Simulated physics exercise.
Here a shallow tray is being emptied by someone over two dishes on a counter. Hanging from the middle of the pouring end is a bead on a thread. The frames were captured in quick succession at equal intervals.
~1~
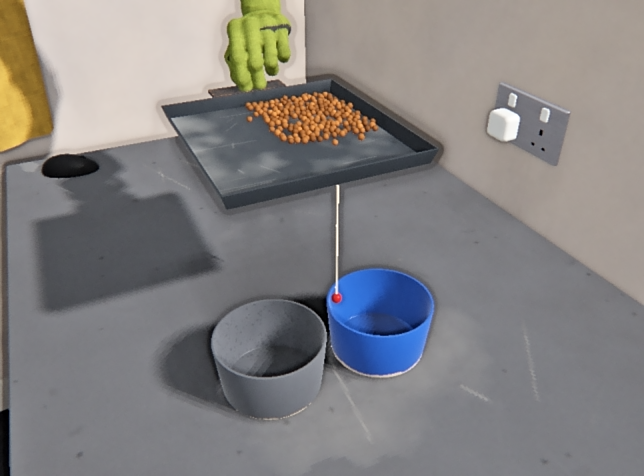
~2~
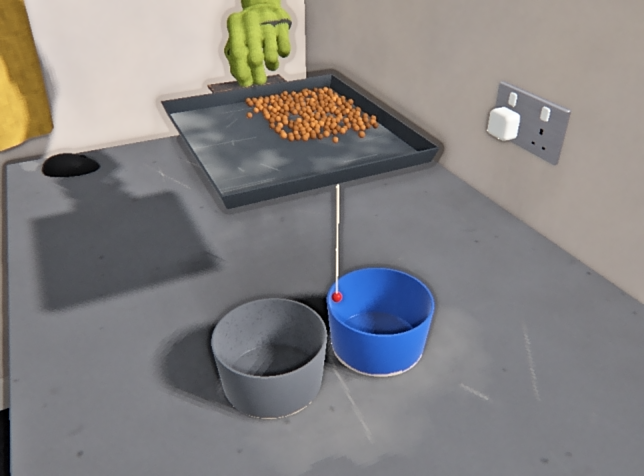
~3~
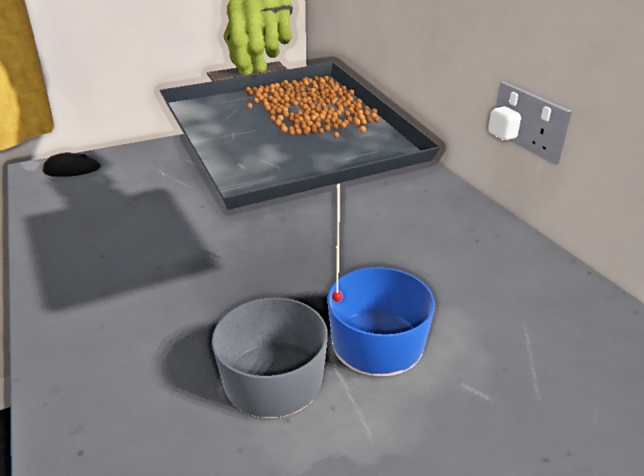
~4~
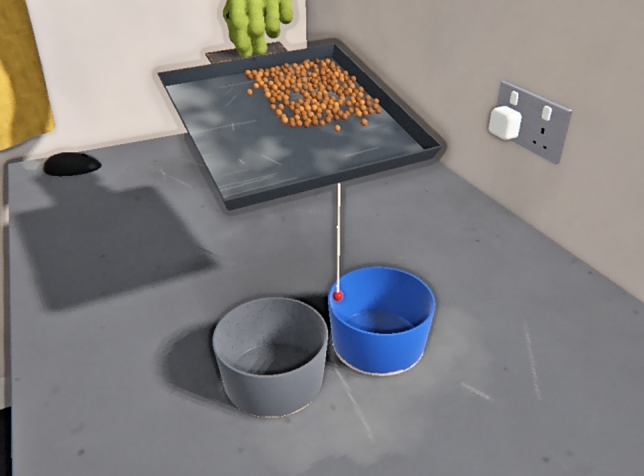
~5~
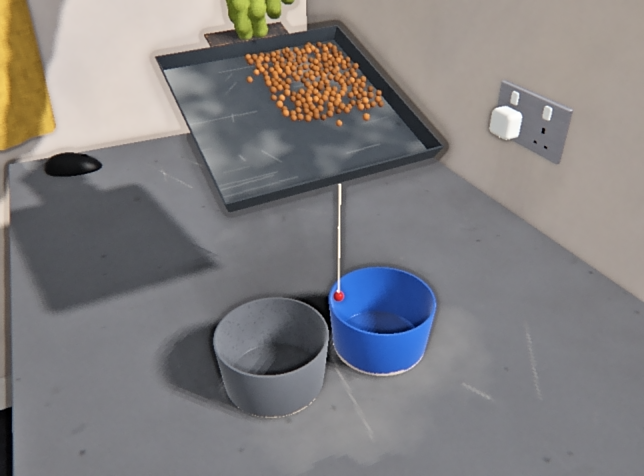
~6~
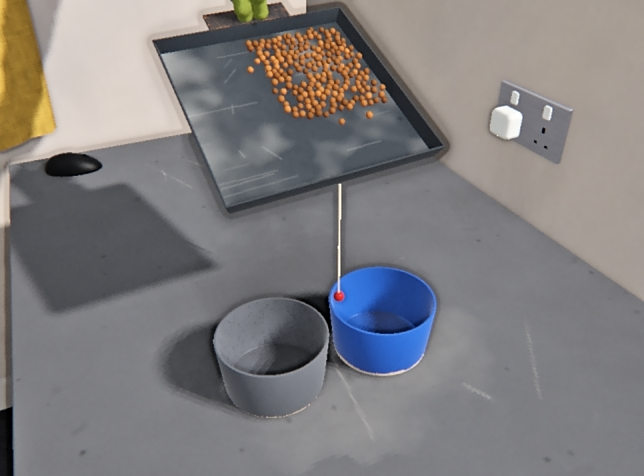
On a grey counter, a green-gloved hand steadily tilting a dark tray of small orange balls above grey and blue dishes.
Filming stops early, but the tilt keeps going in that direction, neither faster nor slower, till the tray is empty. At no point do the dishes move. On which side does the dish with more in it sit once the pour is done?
Bigger share: Left.
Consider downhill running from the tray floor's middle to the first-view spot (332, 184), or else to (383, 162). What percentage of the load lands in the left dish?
So it's 10 percent with the first slope and 0 percent with the other.
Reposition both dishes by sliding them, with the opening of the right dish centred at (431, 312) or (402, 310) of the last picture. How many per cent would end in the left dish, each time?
It comes to roughly 60 per cent in one try and roughly 50 per cent in the next.
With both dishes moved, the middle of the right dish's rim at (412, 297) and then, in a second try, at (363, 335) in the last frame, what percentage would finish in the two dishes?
First 50 %, then 80 %.
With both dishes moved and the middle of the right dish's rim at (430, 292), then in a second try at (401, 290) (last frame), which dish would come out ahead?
Case one: The dish at left. Case two: The dish at left.
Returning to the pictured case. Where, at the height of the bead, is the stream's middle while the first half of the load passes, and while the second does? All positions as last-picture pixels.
Around (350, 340) first; around (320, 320) second.
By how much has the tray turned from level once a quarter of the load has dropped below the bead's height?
The angle is around 70°.
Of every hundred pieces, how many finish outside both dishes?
Roughly 60 percent of the load.
Shortly afterwards, tray tipped steeply; near half on the tray; only a few in the right dish; a little outside both; near half in the air.
Next, tray tipped past a quarter turn; near a quarter in the left dish; a little in the right dish; near half outside both; near a quarter in the air.
Some moments later, tray tipped past a quarter turn; near a third in the left dish; a little in the right dish; near half outside both.
In the end, tray tipped past a quarter turn; near a third in the left dish; a little in the right dish; near half outside both.
